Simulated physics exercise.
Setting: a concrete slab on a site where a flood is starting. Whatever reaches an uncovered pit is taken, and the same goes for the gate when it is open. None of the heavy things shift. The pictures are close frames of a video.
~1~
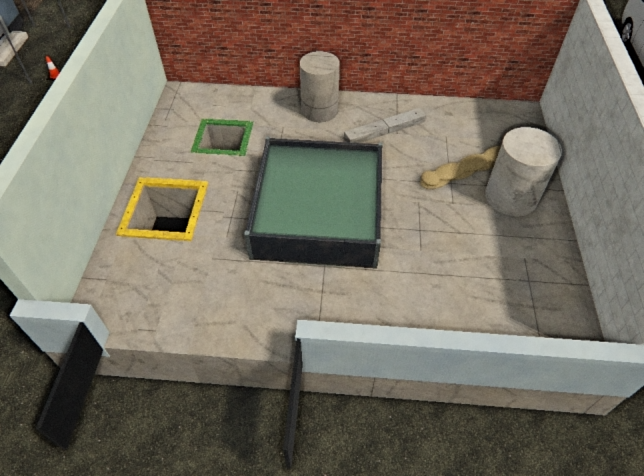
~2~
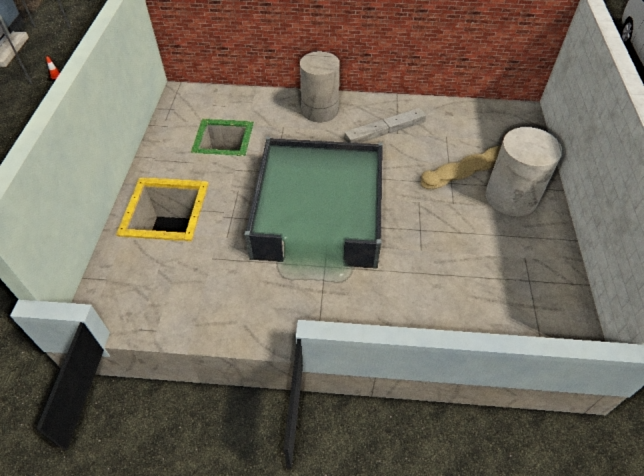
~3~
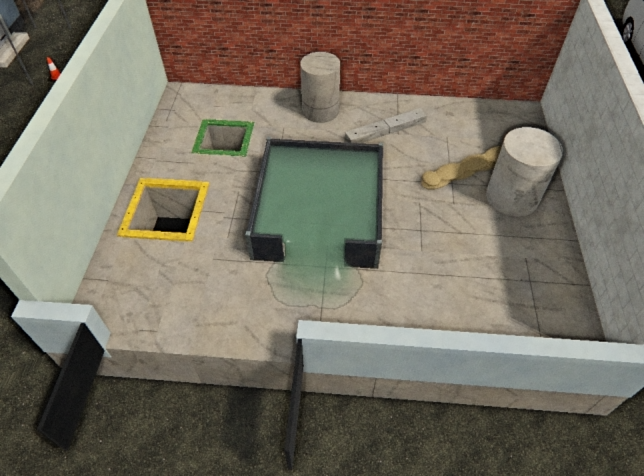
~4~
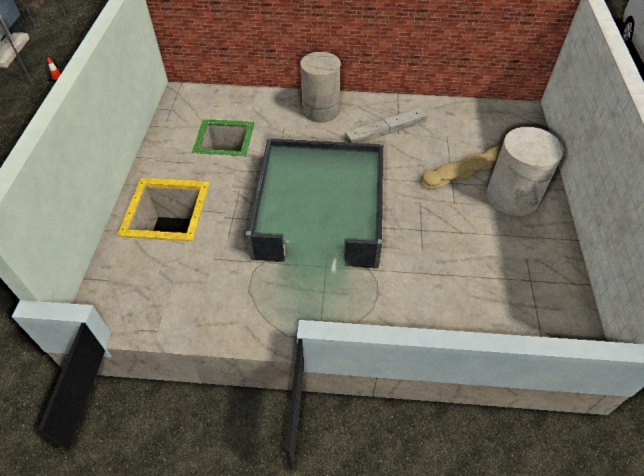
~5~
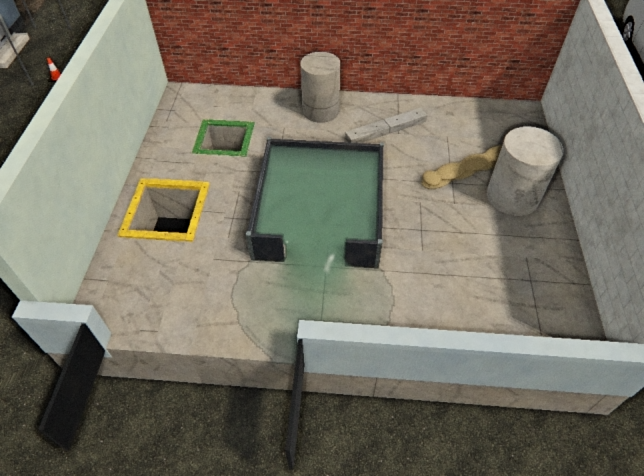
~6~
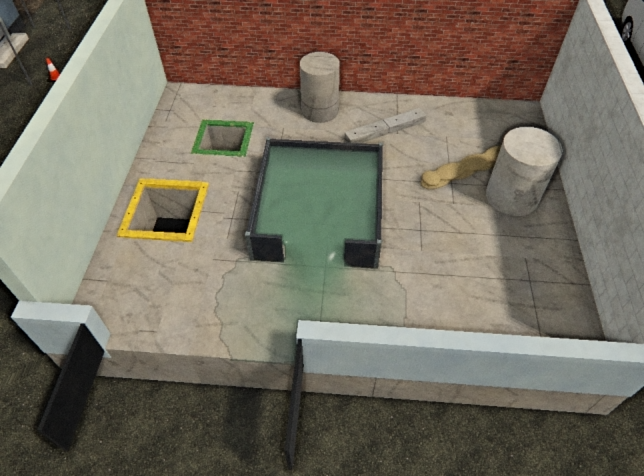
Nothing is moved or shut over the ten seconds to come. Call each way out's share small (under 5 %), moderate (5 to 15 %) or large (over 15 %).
The gate's share is large. The green pit's share is small. The yellow pit's share is small.
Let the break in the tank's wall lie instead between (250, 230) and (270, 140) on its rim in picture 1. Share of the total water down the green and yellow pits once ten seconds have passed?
Per cent: Green 14, yellow 35.
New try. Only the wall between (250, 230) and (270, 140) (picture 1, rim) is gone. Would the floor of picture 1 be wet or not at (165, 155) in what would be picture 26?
Submerged.
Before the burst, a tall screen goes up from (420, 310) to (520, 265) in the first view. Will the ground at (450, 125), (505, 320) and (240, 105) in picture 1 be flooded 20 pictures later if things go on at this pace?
In the order given, the spots are spared, swamped and spared.
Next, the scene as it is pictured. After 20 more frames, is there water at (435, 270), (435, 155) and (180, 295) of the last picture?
Soaked, spared, spared.
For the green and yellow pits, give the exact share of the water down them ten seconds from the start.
About 0 and 0 per cent.
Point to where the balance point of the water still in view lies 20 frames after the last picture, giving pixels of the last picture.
At about (362, 250).
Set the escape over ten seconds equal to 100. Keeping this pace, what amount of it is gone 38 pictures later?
Close to 80 out of every hundred.
A moment on, water covers 10 % of the floor; the gate 5 %, the green pit 0 %, the yellow pit 0 %.
Next, water covers 20 % of the floor; the gate 13 %, the green pit 0 %, the yellow pit 0 %.
Then, water covers 25 % of the floor; the gate 23 %, the green pit 0 %, the yellow pit 0 %.
Later, water covers 35 % of the floor; the gate 34 %, the green pit 0 %, the yellow pit 0 %.
In the end, water covers 50 % of the floor; the gate 42 %, the green pit 0 %, the yellow pit 0 %.
